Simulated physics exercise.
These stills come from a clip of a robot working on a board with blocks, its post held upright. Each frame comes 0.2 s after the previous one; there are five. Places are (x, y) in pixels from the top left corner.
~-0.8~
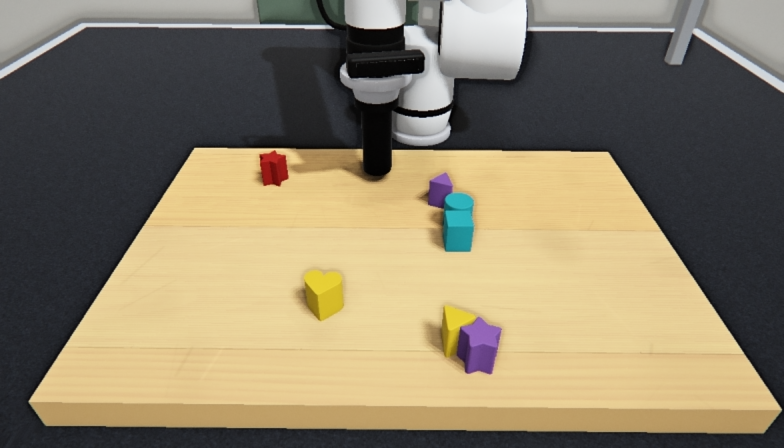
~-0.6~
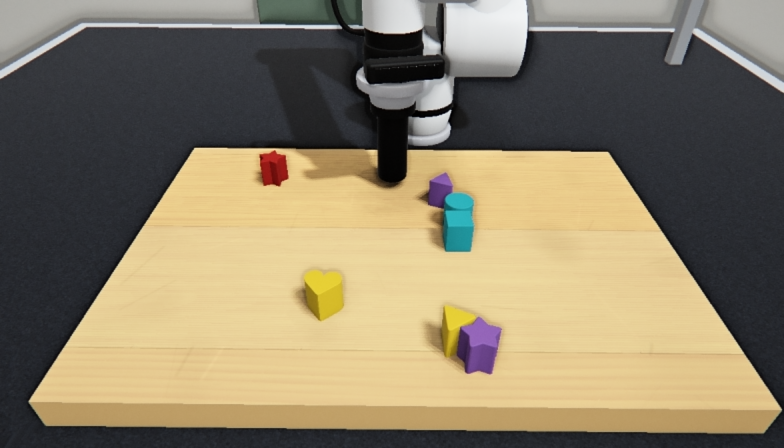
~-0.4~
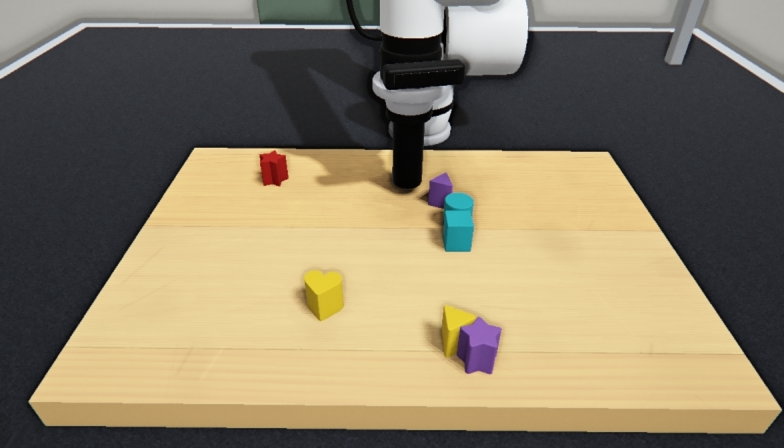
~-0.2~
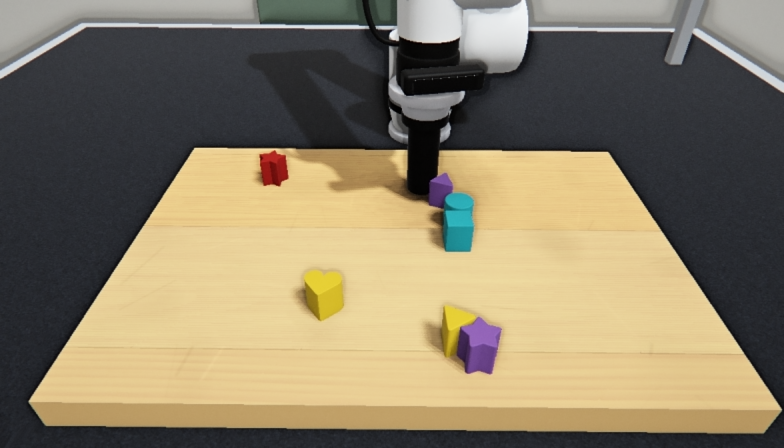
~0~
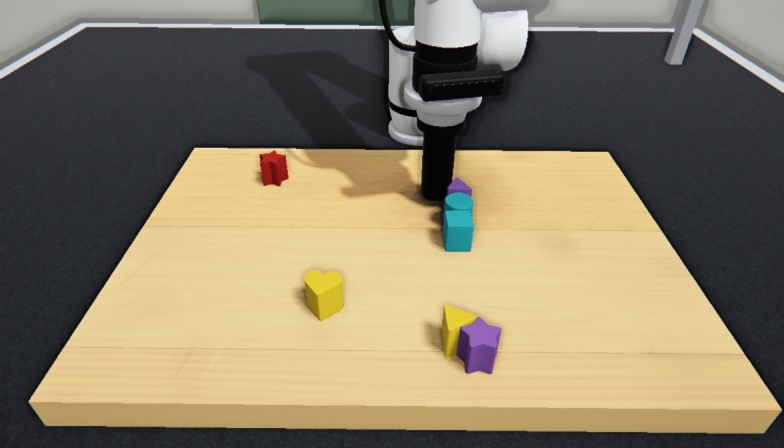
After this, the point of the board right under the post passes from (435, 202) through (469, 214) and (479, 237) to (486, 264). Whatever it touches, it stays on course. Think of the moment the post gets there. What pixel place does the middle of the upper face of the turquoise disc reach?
I'd expect the centre of its top face to be at (463, 250).
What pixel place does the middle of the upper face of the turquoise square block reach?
Somewhere near (432, 248).
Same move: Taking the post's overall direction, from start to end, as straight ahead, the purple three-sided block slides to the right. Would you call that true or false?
The statement is false.
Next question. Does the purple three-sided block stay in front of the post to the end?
No, that is not how it ends up.
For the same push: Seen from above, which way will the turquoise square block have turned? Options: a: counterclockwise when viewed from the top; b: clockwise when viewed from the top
The correct letter is b.
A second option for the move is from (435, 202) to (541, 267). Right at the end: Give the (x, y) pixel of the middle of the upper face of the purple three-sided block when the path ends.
It should be at about (506, 197).
On the path given first. One third of the way, post (470, 206); purple three-sided block (496, 195); turquoise square block (458, 221); turquoise disc (464, 205).
Two thirds of the way, post (480, 229); purple three-sided block (505, 200), turned 25° anticlockwise; turquoise square block (447, 240), turned 55° clockwise; turquoise disc (469, 228).
At the end, post (488, 256); purple three-sided block (505, 200), turned 25° anticlockwise; turquoise square block (432, 248), turned 90° clockwise; turquoise disc (463, 250).
